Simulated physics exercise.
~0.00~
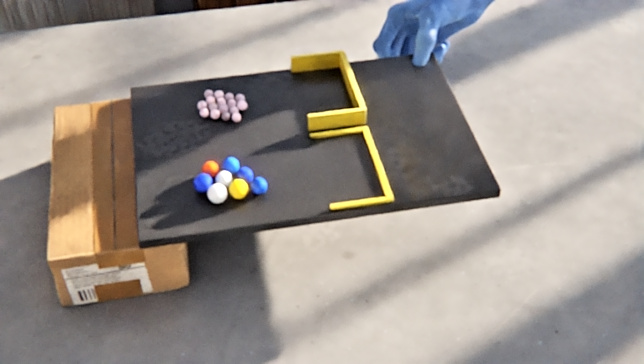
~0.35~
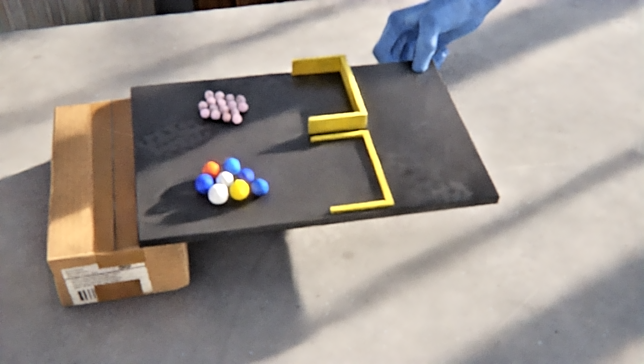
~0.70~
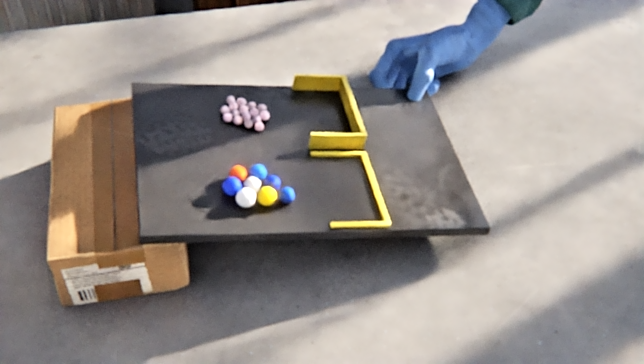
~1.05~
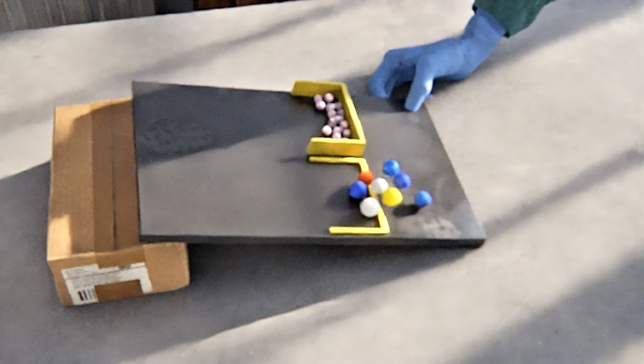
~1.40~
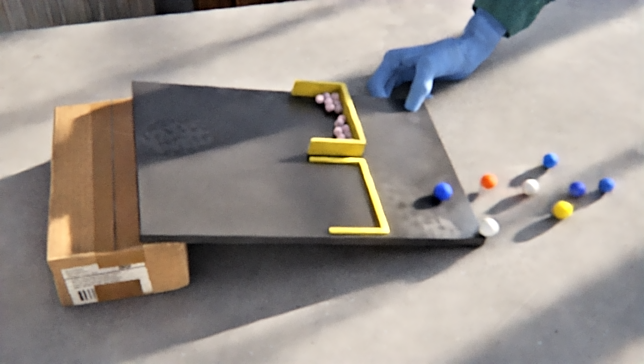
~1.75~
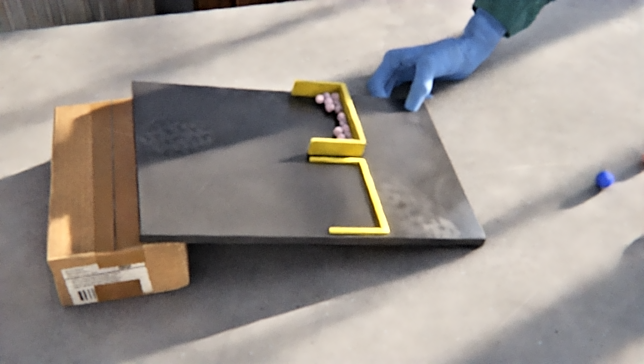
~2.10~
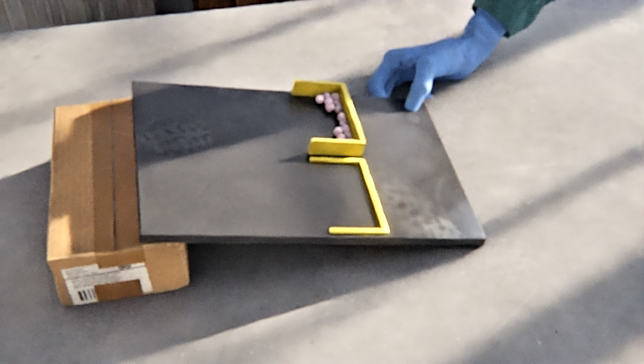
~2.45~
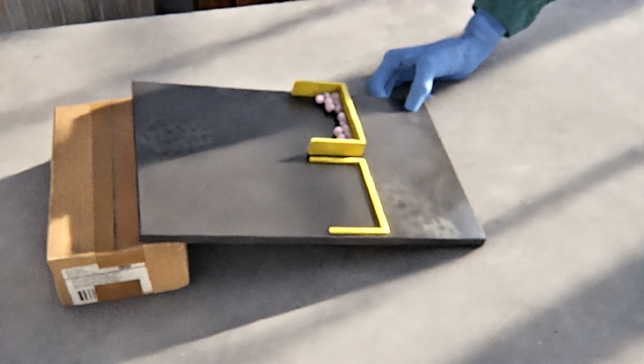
Colorful balls rolled over a low yellow barrier and off the right side of a dark board after a blue-gloved hand lowered that end, its other end propped on a cardboard box, while the small pink balls slid down and stayed gathered behind the taller barrier.
